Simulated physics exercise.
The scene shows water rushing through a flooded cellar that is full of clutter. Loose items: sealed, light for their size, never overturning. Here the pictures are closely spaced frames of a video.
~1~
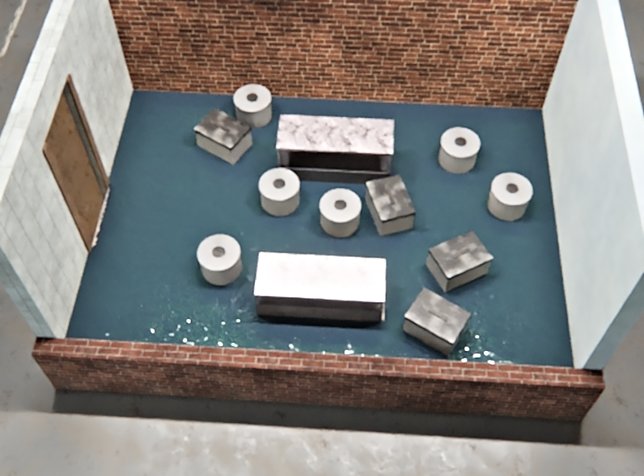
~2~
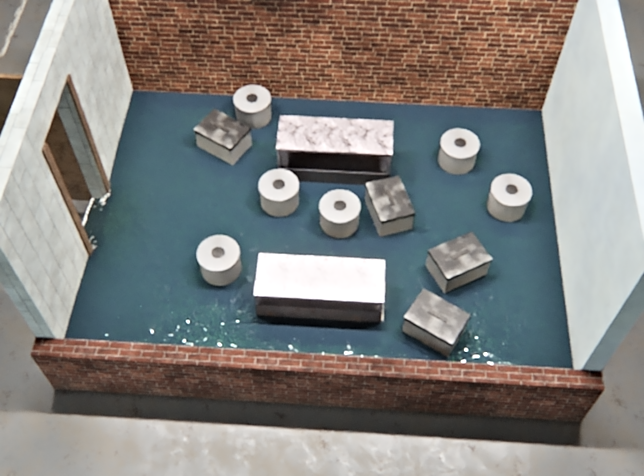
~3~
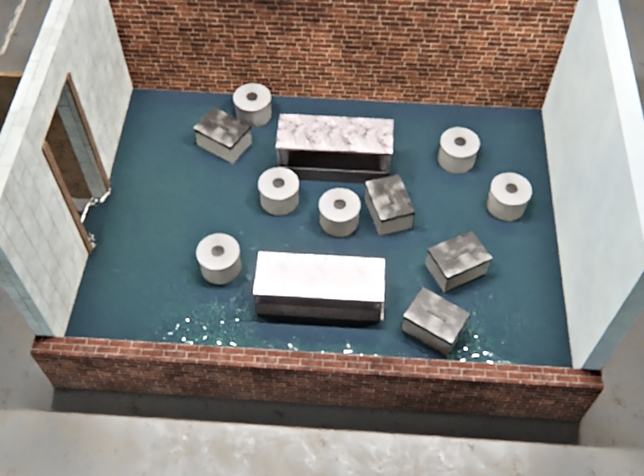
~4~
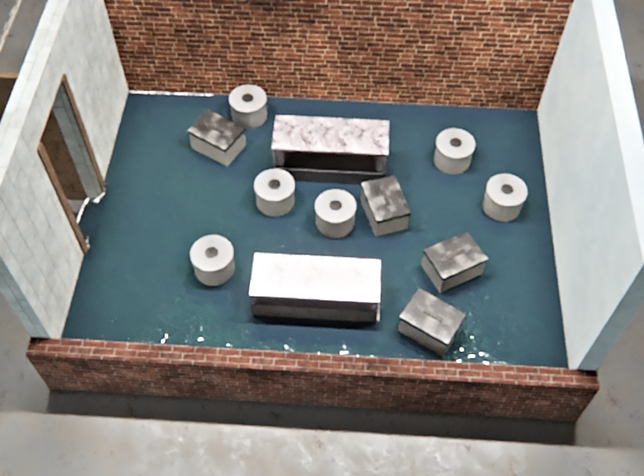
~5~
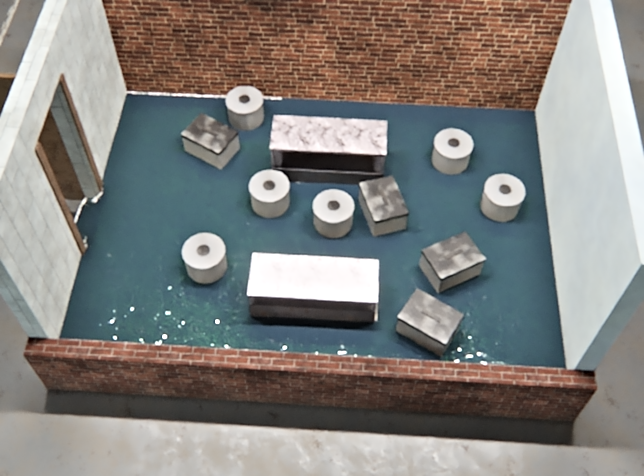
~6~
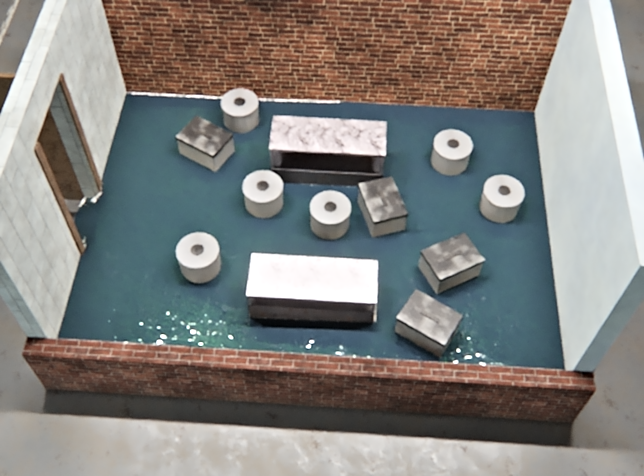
Flooded brick-walled cellar with its left-hand door swinging open, then a few grey drums and boxes drifting slightly left.
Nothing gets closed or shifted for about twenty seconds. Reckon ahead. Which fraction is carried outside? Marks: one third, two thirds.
A third to two thirds.
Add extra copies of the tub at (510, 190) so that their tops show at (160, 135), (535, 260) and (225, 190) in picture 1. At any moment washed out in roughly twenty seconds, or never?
Note - in order: Out of the scene / retained / out of the scene.
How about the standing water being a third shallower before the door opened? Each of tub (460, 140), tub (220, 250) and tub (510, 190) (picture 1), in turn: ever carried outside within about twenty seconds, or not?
The first remains in the room, the next exits, the last remains in the room.
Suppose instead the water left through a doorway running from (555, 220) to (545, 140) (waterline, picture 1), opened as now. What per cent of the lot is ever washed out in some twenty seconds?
Roughly 80 in a hundred.
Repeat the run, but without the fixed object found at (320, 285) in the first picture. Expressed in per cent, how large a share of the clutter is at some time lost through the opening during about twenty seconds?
Close to 50 percent, I reckon.
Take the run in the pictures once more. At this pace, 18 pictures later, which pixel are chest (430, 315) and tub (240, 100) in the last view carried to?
Expect the tops close to (405, 327) and (174, 119).
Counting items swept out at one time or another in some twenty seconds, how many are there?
That works out to 5.
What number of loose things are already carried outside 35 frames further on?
The number I arrive at is 4.
A moment on, 0 of 10 are out; 10 afloat.
Next, 2 of 10 are out; 8 afloat.
Later, 4 of 10 are out; 6 afloat.
In the end, 5 of 10 are out; 5 afloat.
